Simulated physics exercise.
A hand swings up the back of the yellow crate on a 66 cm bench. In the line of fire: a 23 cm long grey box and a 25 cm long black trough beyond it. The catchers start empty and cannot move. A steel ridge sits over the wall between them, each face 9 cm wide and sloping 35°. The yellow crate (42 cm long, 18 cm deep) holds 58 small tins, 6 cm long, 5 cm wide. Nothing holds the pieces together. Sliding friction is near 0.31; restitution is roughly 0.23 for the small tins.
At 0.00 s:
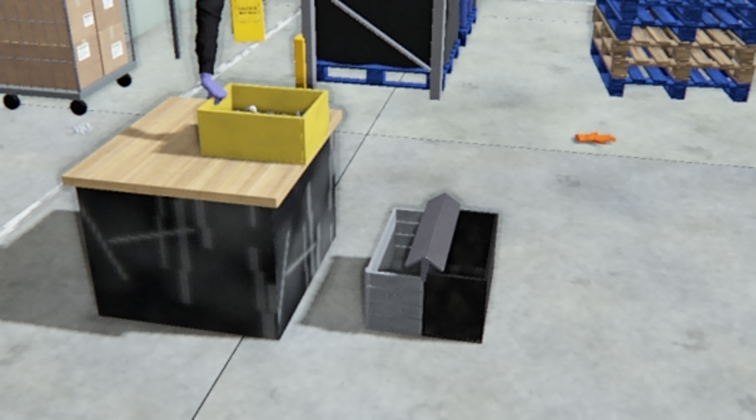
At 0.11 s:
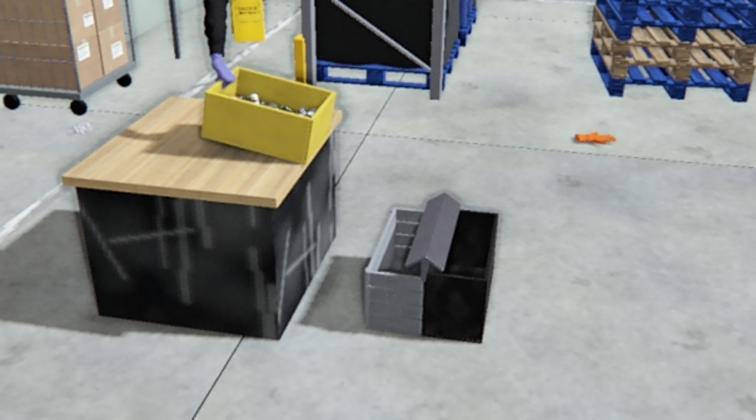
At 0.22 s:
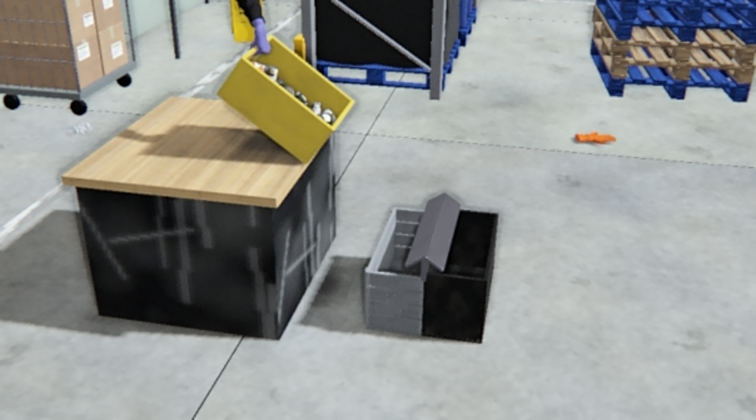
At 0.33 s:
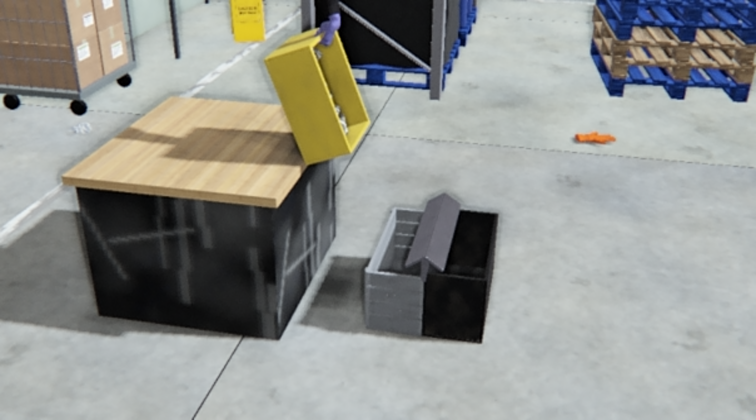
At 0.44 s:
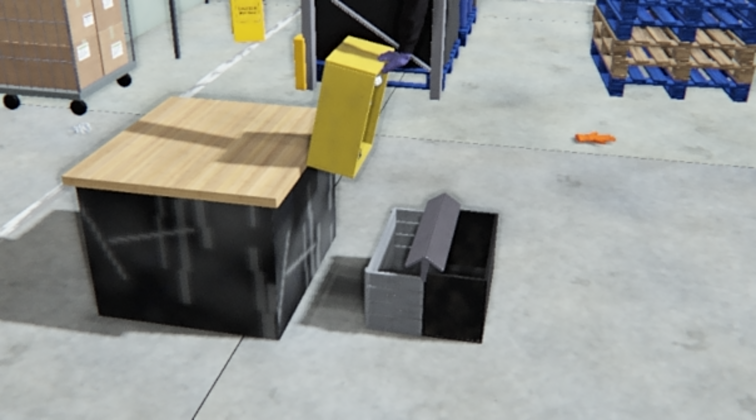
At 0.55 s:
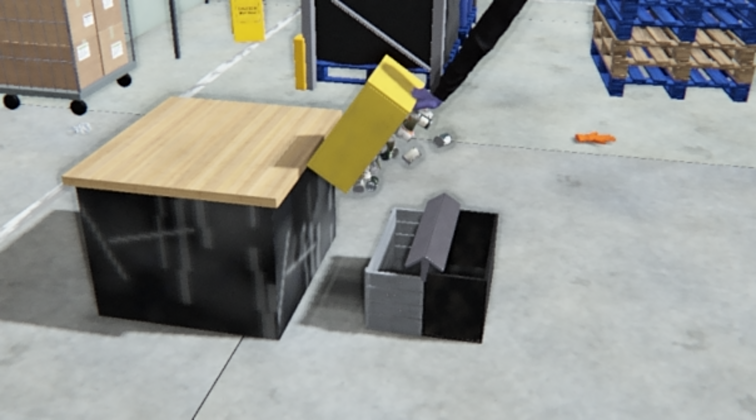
We see a gloved hand lift the back of a yellow crate on a wooden-topped bench, tilting it rightward over the edge until it turns past upright and small tins tumble out above a grey box and black trough.
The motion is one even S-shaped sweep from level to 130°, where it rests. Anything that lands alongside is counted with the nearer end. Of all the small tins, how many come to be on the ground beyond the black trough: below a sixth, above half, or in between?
In the end between a sixth and a half of them are on the ground beyond the black trough.
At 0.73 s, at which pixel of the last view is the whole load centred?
Near (415, 224).
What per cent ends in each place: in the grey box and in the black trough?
Roughly 55 and 15 per cent.
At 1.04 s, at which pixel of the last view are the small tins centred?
Around (423, 285).
After 0.63 s, tilt 130°; 11 still in the yellow crate and 47 in the air.
After 0.73 s, tilt 130°; 3 still in the yellow crate, 13 in the grey box, 5 in the black trough and 37 in the air.
After 0.86 s, tilt 130°; 23 in the grey box, 10 in the black trough, 6 on the ground beyond the black trough and 19 in the air.
When it is over (at 1.04 s), 33 in the grey box, 10 in the black trough and 15 on the ground beyond the black trough. Asked share, 15 of 58, 26 per cent.
